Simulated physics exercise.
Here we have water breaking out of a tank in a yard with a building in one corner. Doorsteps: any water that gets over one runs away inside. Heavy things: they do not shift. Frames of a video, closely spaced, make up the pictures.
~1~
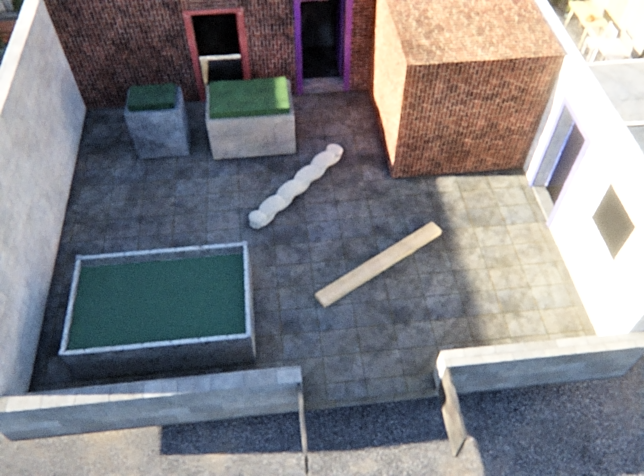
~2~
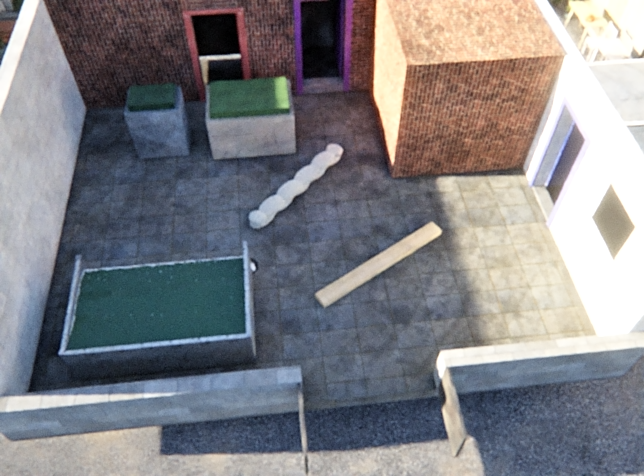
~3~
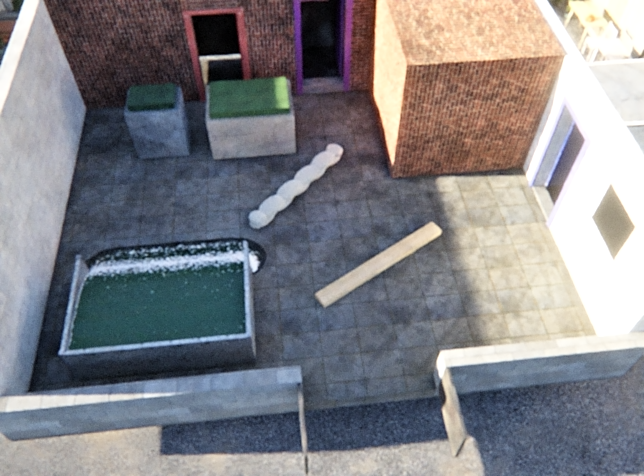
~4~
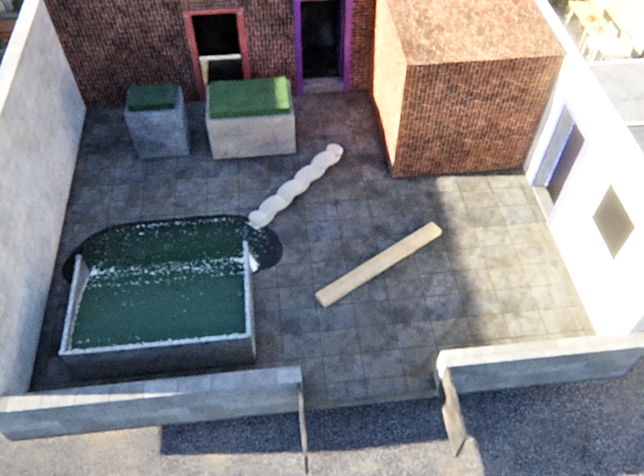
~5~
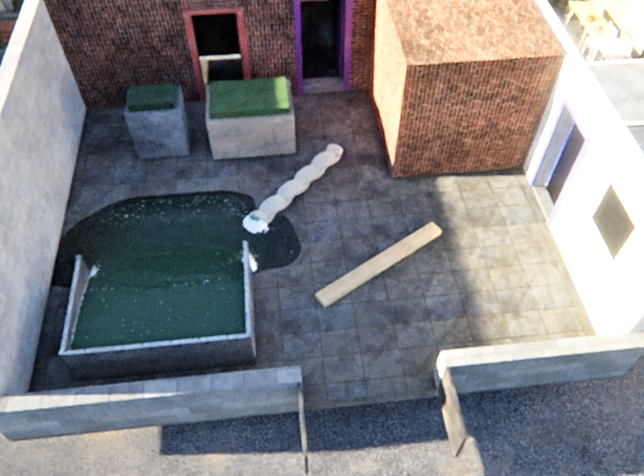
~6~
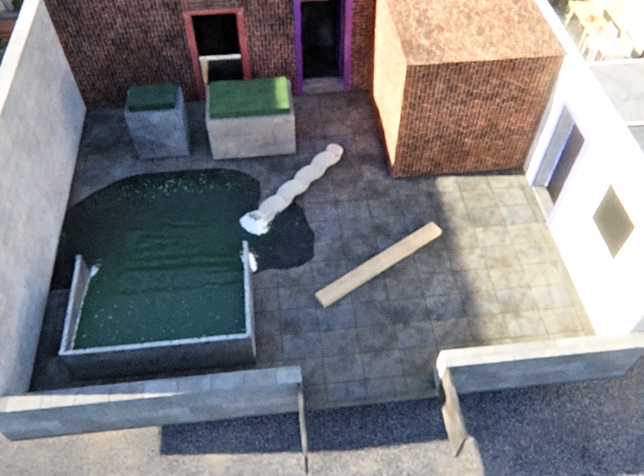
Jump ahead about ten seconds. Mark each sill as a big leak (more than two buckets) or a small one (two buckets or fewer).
Purple door: Small; blue door: Small; red door: Big.
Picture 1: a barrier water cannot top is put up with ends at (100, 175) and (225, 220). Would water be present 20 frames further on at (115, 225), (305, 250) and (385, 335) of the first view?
Taking them in order, I'd say soaked, soaked and parched.
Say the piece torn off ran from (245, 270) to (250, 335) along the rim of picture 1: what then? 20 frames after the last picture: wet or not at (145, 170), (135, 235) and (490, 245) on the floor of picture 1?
Point by point: Unwetted; unwetted; soaked.
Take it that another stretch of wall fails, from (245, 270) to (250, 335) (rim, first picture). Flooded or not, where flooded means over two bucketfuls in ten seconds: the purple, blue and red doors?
Purple door: Short of the mark; blue door: Beyond the mark; red door: Short of the mark.
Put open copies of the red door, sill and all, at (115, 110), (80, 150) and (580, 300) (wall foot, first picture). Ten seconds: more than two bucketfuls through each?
They turn out over, over and short.
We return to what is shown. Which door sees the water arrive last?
Answer: The one in blue.
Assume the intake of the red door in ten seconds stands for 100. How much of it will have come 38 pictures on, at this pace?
It works out at roughly 95 percent of the ten-second total.
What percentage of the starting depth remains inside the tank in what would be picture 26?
About 14 %.
A moment on, water covers 35 % of the floor; the purple door not reached, the blue door not reached, the red door not reached.
Next, water covers 40 % of the floor; the purple door not reached, the blue door not reached, the red door over two buckets in.
Then, water covers 50 % of the floor; the purple door wet at the sill, nothing in, the blue door not reached, the red door far over two buckets in.
Later, water covers 60 % of the floor; the purple door wet at the sill, nothing in, the blue door wet at the sill, nothing in, the red door far over two buckets in.
In the end, water covers 75 % of the floor; the purple door wet at the sill, nothing in, the blue door under two buckets in, the red door far over two buckets in.
